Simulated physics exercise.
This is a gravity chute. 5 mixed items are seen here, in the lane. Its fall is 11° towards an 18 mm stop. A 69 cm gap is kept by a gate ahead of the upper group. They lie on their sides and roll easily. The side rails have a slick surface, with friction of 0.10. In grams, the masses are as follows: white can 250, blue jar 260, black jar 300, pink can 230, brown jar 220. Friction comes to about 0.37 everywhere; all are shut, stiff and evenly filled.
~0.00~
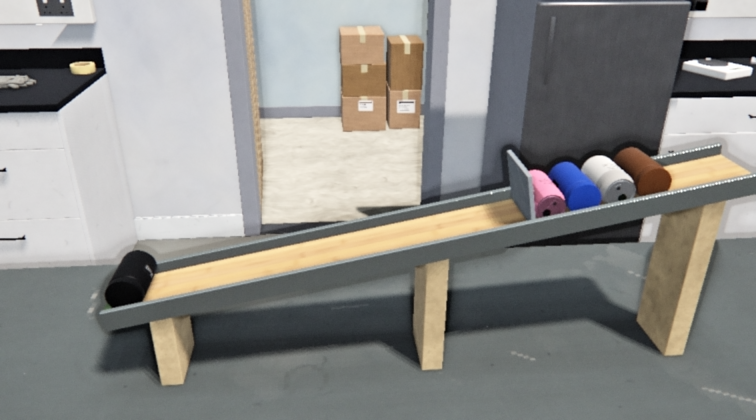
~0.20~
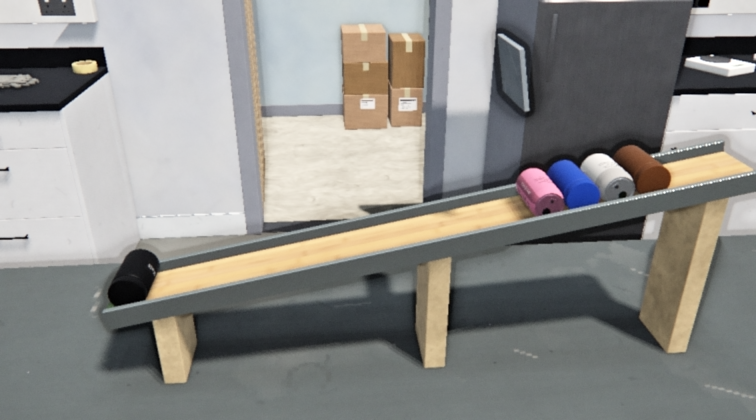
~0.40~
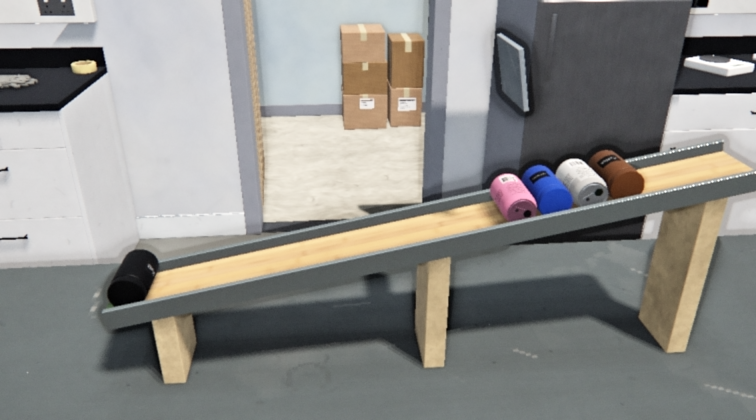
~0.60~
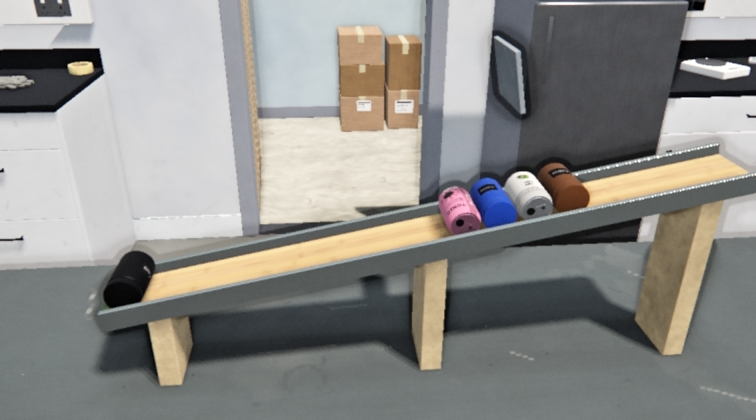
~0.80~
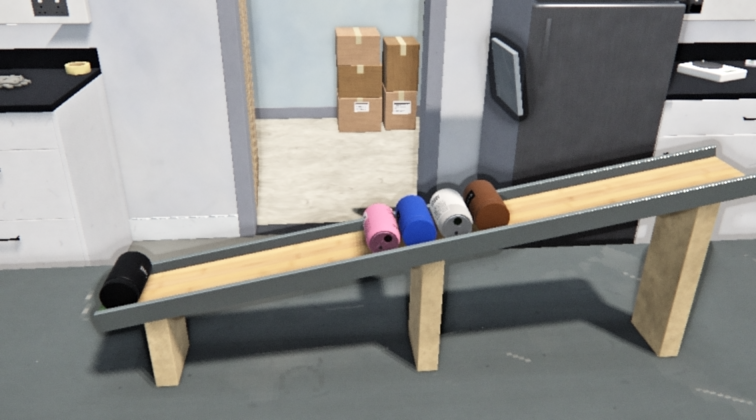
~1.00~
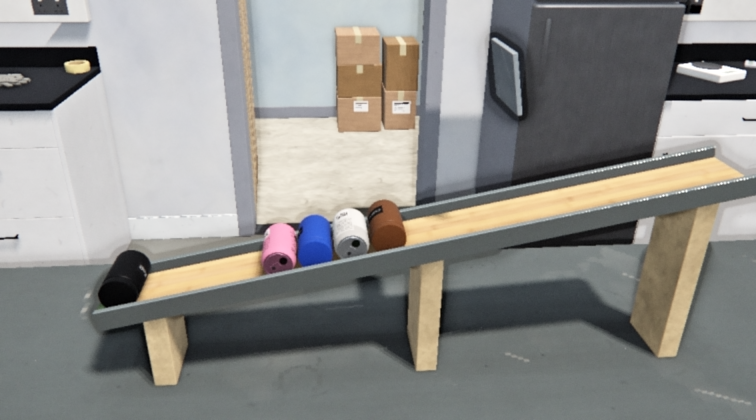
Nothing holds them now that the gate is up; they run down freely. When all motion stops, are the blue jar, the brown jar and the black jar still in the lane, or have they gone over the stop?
The blue jar is still in the lane, the brown jar is still in the lane, the black jar has gone over.
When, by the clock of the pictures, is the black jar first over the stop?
Around 1.3 seconds.
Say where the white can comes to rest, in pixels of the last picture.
(192, 267), roughly.
By 1.10 s, leader 17 cm from the stop; blue jar near (256, 254); brown jar near (327, 239); black jar near (126, 280).
By 1.20 s, leader 6 cm from the stop; blue jar near (191, 267); brown jar near (262, 252); black jar near (126, 280).
By 1.50 s, black jar now over the stop; blue jar at a standstill near (159, 274); brown jar near (236, 258).
When it is over (2.0 s), over the stop, black jar; the other 4 in the lane. In the last view, blue jar near (159, 274), brown jar near (226, 260).
